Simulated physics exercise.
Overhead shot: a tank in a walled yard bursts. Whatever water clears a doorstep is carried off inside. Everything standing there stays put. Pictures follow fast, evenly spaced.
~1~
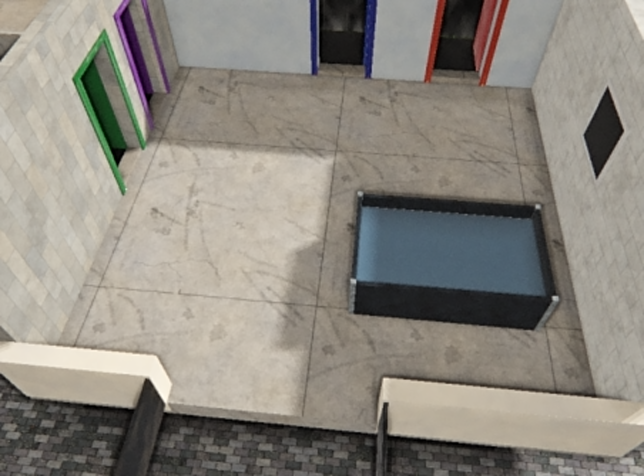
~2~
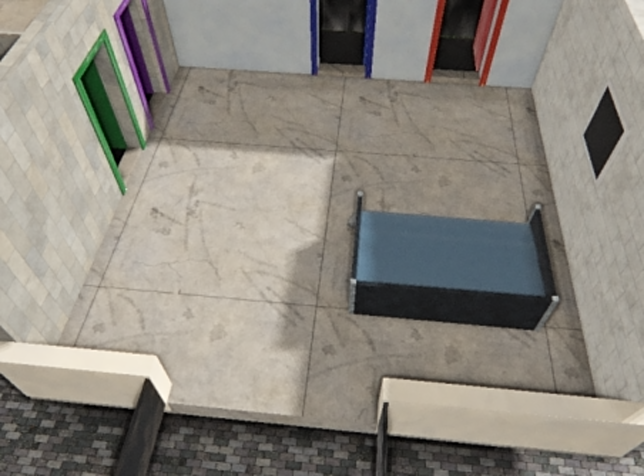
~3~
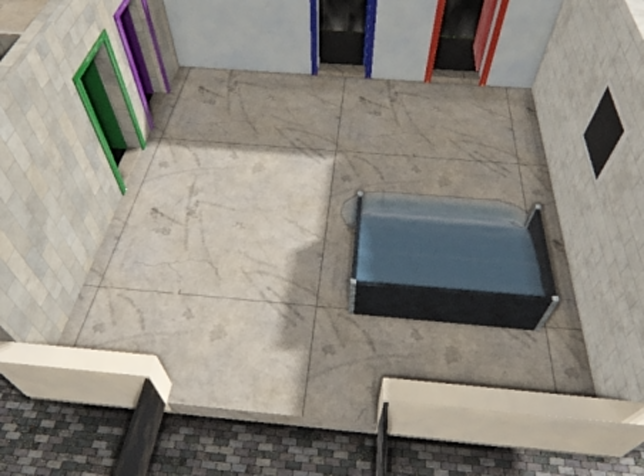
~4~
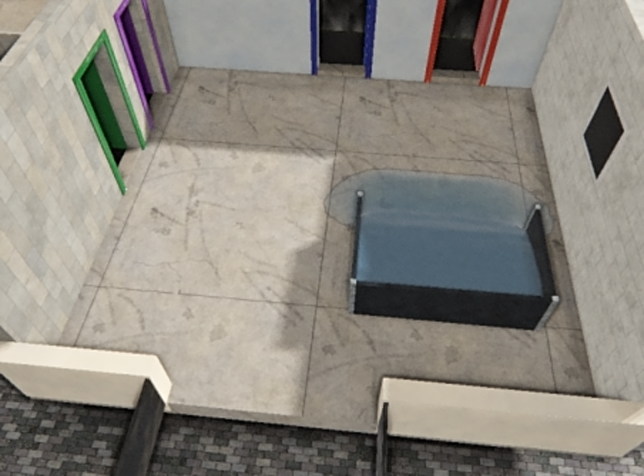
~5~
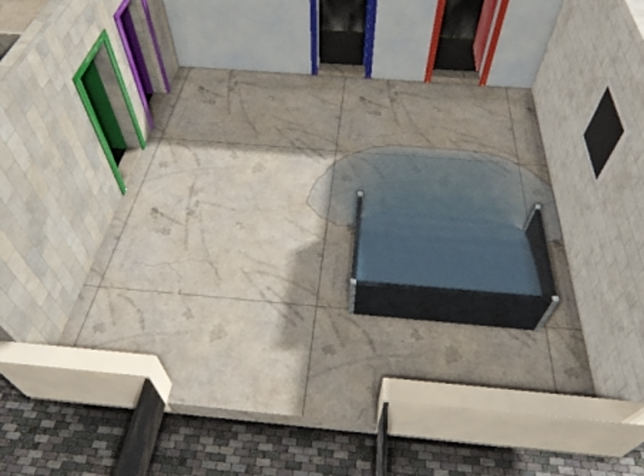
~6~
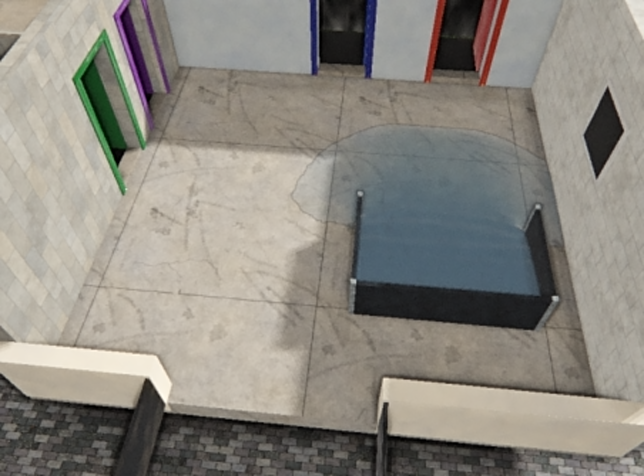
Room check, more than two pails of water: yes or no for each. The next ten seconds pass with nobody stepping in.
Green door, no; red door, yes; blue door, yes; purple door, yes.
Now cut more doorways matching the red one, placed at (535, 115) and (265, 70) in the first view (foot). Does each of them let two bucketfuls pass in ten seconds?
Exceeds the limit; falls short.
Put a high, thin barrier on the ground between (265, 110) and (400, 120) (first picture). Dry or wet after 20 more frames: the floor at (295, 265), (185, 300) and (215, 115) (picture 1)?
Taking the points in the order given, they are high and dry, high and dry and inundated.
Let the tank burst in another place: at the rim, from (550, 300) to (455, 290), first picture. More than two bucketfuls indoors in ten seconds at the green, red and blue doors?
The green door stays within the limit, the red door stays within the limit, and the blue door stays within the limit.
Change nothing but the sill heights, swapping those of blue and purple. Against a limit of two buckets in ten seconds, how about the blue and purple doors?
Here's how I see it: The blue door gets past it, the purple door does not reach it.
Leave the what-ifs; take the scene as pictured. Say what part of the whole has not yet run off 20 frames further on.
About 90 %.
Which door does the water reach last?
My answer: The one in green.
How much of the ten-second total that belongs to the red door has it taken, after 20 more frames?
I'd say some 95 per cent.
A moment on, water covers 35 % of the floor; the green door not reached, the red door under two buckets in, the blue door wet at the sill, nothing in, the purple door not reached.
Next, water covers 40 % of the floor; the green door not reached, the red door far over two buckets in, the blue door under two buckets in, the purple door not reached.
Then, water covers 45 % of the floor; the green door not reached, the red door far over two buckets in, the blue door over two buckets in, the purple door not reached.
Later, water covers 65 % of the floor; the green door wet at the sill, nothing in, the red door far over two buckets in, the blue door over two buckets in, the purple door over two buckets in.
In the end, water covers 95 % of the floor; the green door under two buckets in, the red door far over two buckets in, the blue door over two buckets in, the purple door far over two buckets in.
